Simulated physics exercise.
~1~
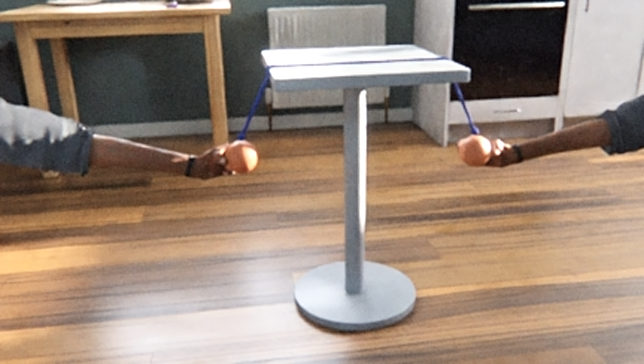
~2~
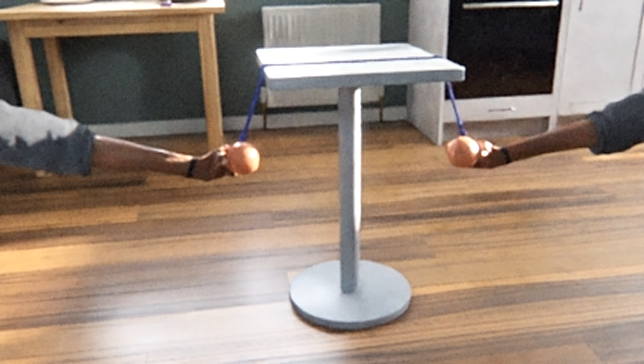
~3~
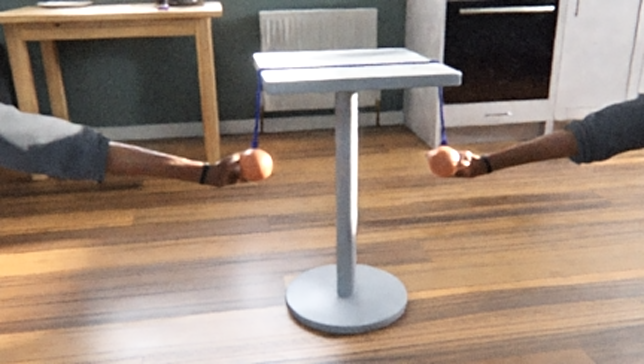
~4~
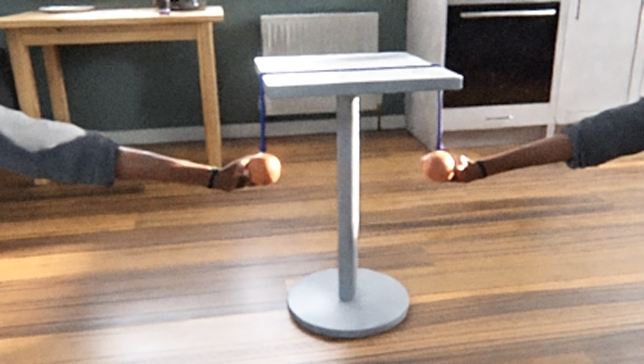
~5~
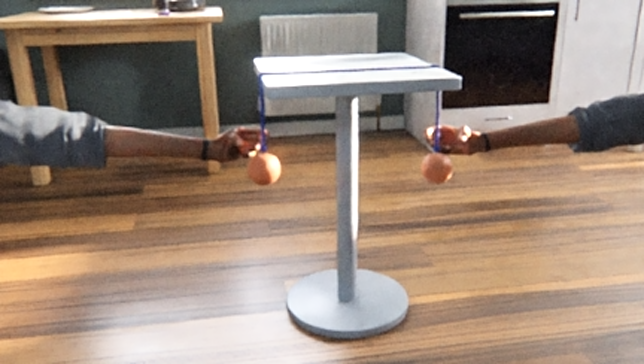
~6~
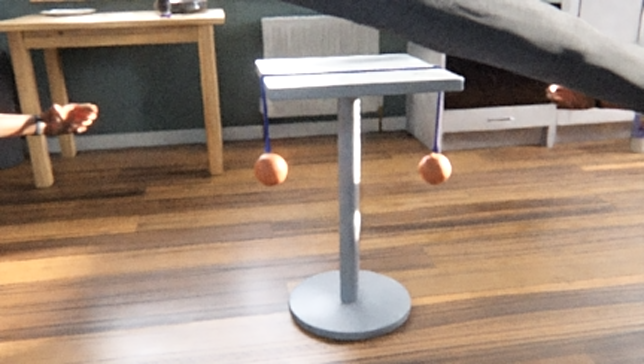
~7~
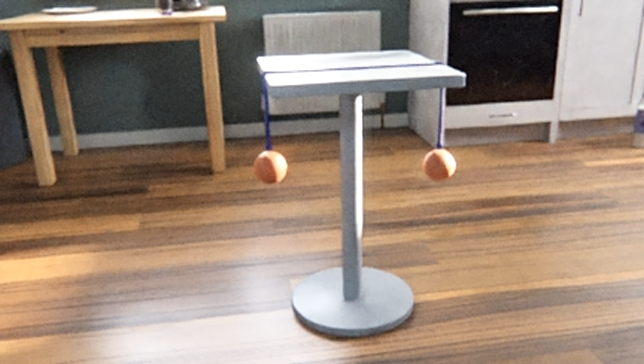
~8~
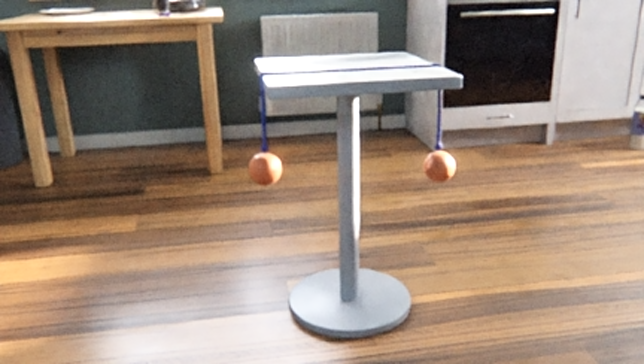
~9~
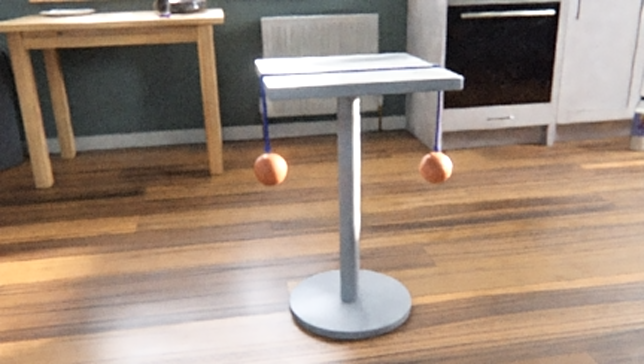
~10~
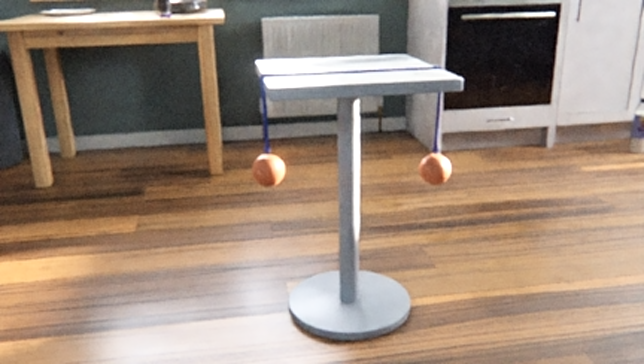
Two oranges tied to a cord across a stand are lowered, released, and hang level.
